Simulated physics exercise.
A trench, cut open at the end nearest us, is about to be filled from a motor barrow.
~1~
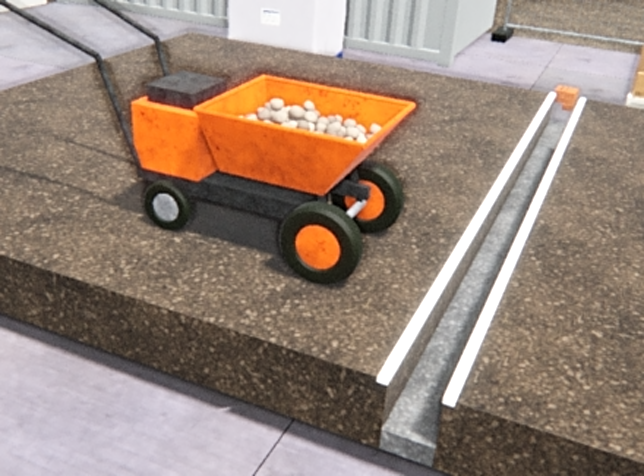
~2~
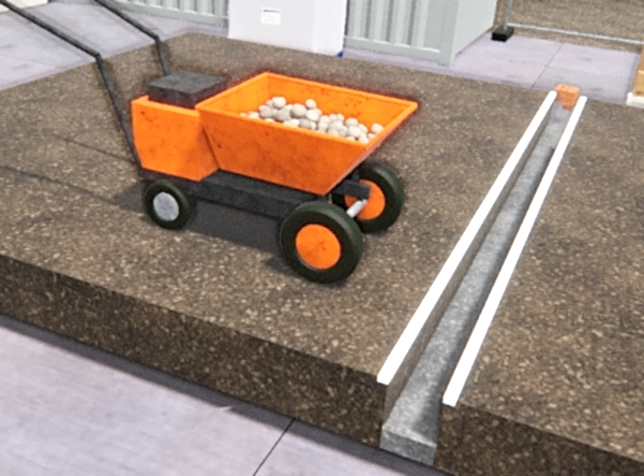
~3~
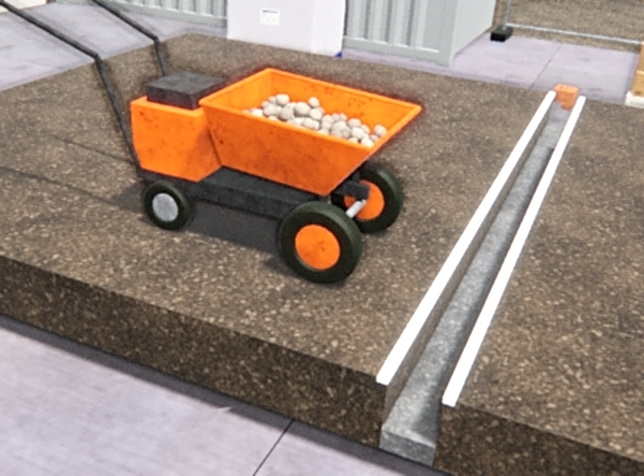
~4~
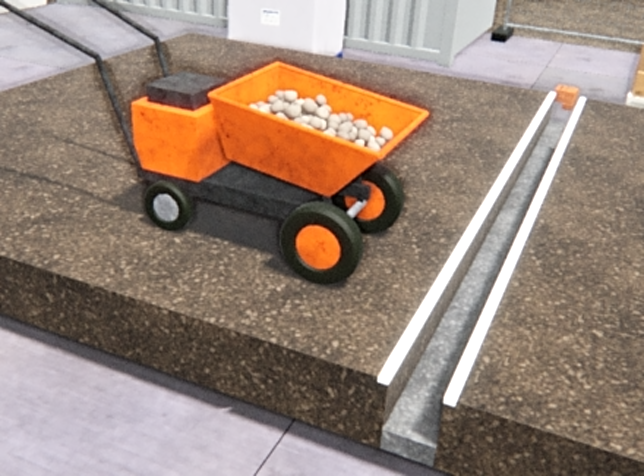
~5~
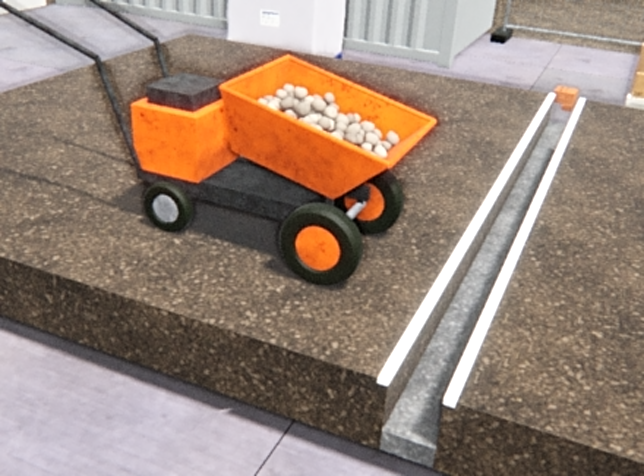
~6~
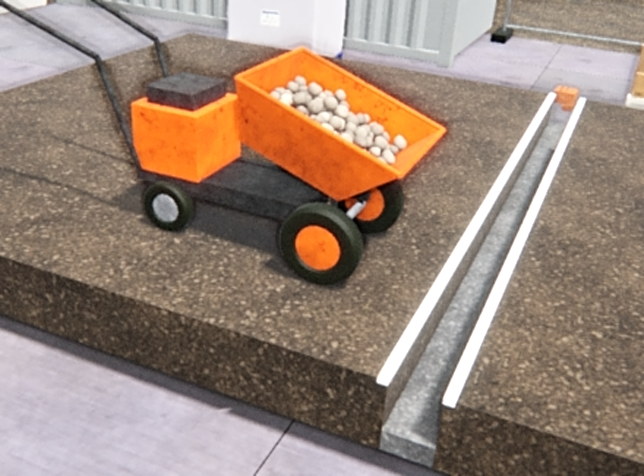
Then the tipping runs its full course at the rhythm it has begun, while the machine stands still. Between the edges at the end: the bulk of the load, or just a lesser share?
Exceeds half.
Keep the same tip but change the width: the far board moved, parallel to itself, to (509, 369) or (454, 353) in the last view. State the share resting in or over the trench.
The first try comes to close to 100 per cent, the next to 60 per cent.
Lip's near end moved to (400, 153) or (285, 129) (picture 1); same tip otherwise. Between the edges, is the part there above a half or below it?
In the first case a smaller fraction; in the second case a smaller fraction.
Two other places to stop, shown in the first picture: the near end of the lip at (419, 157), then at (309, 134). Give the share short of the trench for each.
First position: Some 0 percent; second position: Some 40 percent.
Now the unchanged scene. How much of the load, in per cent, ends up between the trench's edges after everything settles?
Result: Around 80 in a hundred.
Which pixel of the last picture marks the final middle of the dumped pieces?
Near (469, 312), more or less.
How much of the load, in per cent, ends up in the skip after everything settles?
I reckon some 0 percent.
Shortly afterwards, skip tipped steeply; the whole lot in the skip.
Next, skip tipped steeply; the bulk in the skip; a little in or heaped over the trench; only a few beyond it; only a few falling.
Some moments later, skip tipped right over; near a quarter in the skip; near two thirds in or heaped over the trench; near a quarter beyond it.
In the end, skip tipped right over; the bulk in or heaped over the trench; near a quarter beyond it.
